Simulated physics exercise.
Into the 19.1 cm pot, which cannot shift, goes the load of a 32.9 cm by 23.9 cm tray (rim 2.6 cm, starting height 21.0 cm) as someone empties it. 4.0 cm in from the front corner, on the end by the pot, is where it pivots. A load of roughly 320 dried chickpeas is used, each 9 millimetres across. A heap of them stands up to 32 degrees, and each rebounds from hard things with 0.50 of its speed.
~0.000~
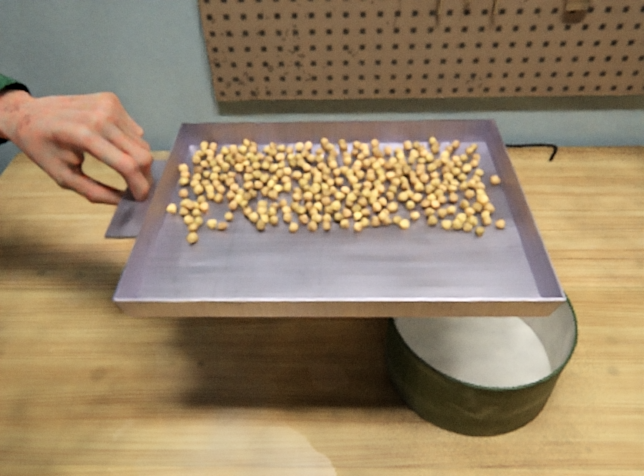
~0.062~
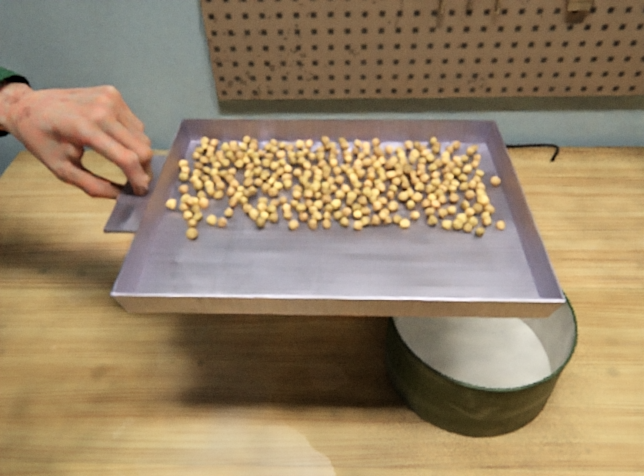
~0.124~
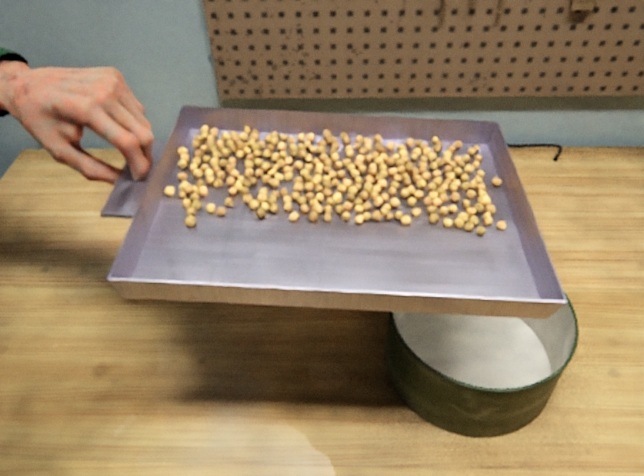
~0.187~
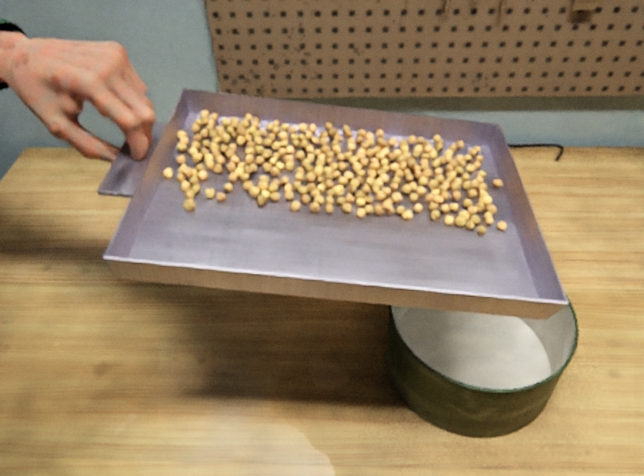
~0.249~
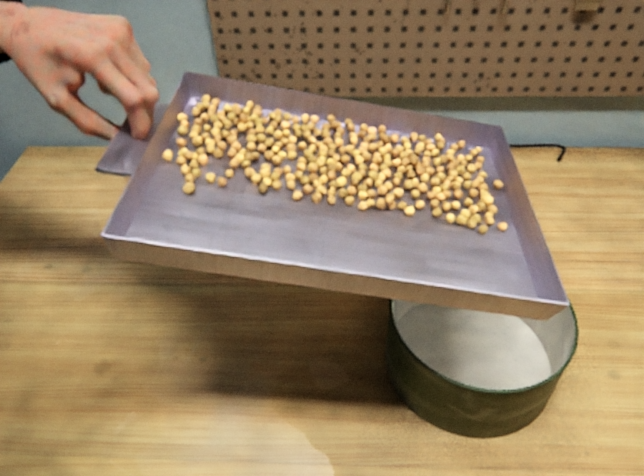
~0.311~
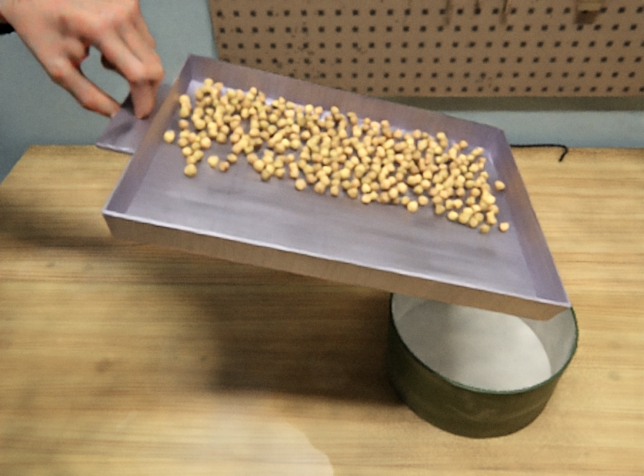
A hand at the left grips the tab of a shallow grey metal tray above a light wooden worktop, seen from slightly above, with a brown pegboard on the blue wall behind. Small, round, tan chickpeas lie scattered across the back half of the tray, and a dark green pot with a pale inside stands below its right end. The hand raises the left end, slowly then faster, tilting the tray down toward the right while the chickpeas barely shift on it and the camera stays still.
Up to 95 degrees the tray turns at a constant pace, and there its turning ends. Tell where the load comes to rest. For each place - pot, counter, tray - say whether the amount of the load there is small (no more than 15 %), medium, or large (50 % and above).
Pot: Medium; counter: Large; left on the tray: Small.
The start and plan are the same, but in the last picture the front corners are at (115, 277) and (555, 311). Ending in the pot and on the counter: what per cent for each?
Pot: 0, counter: 100.
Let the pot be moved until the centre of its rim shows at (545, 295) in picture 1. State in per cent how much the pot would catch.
The share would be some 65 per cent.
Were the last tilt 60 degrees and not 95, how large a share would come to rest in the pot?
I'd put it at close to 0 per cent.
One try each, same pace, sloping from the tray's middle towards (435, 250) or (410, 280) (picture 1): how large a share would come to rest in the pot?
5 and 0 %.
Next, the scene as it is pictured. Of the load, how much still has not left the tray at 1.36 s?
Something like 95 percent, roughly.
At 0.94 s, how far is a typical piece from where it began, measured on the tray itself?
10 cm.
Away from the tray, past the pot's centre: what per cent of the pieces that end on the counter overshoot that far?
90 %.
After 0.94 s, tilt 52 degrees; the tray holds 100 %, the pot 0 %.
Then, at 1.36 s, tilt 77 degrees; the tray holds 95 %, the pot 0 %.
After 1.87 s, tilt 95 degrees; the tray holds 25 %, the pot 20 %.
By 2.8 s all is still; pot 40 %, counter 60 %, tray 0 %.
